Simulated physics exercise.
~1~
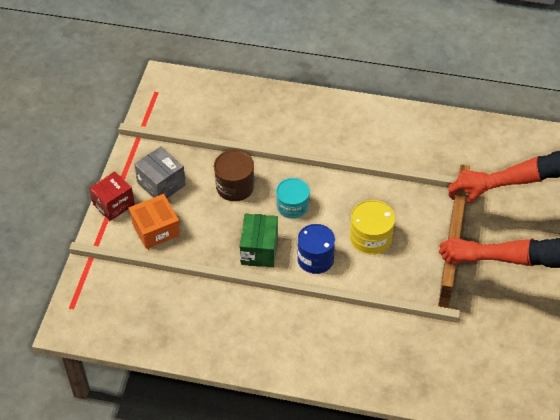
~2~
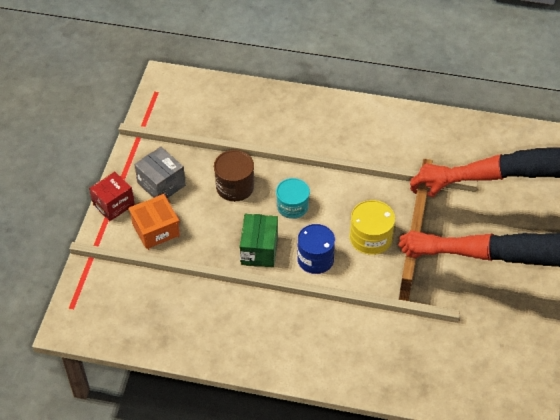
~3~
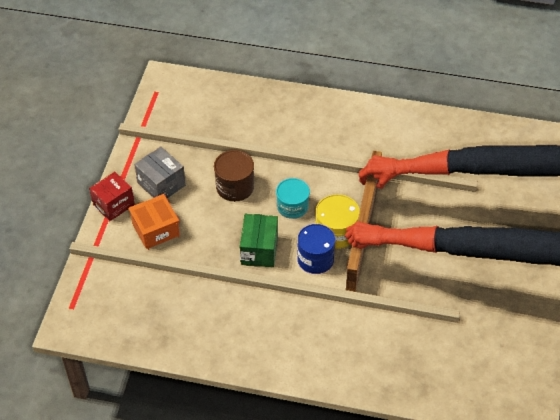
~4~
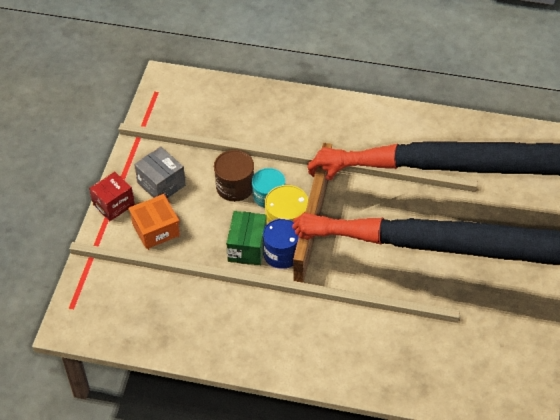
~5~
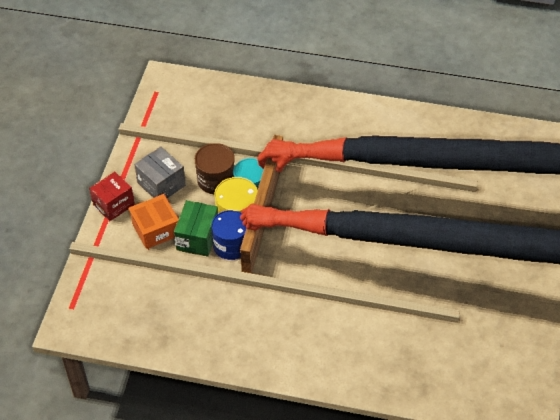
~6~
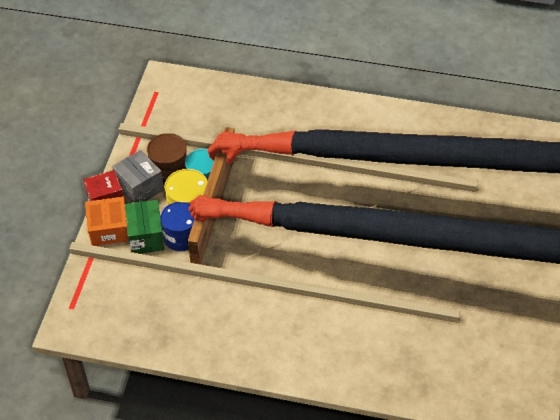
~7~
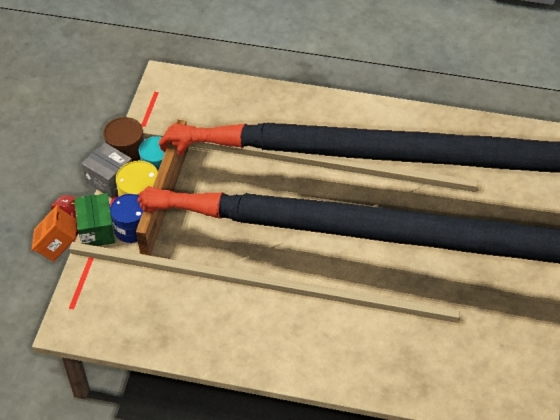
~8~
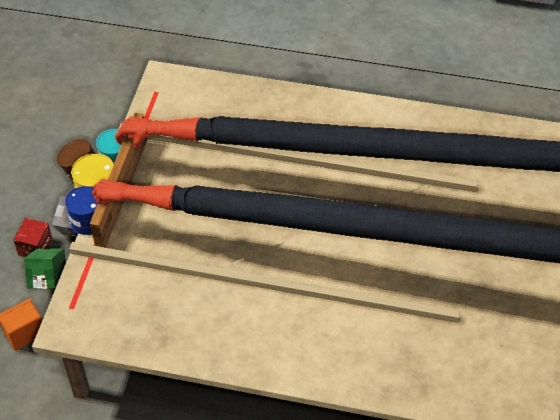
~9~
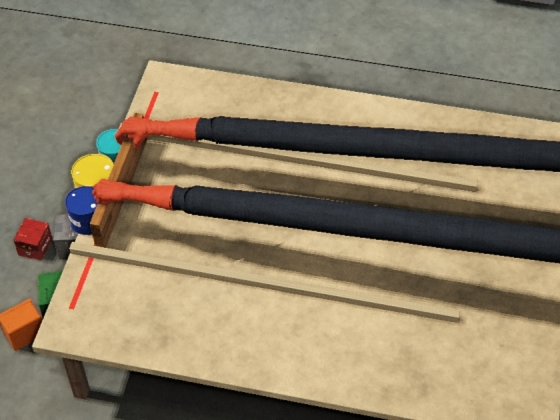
Wooden plank pushed left by red-gloved hands, sweeping boxes and drums along a tabletop, five tumbling off while three drums stay at the edge.
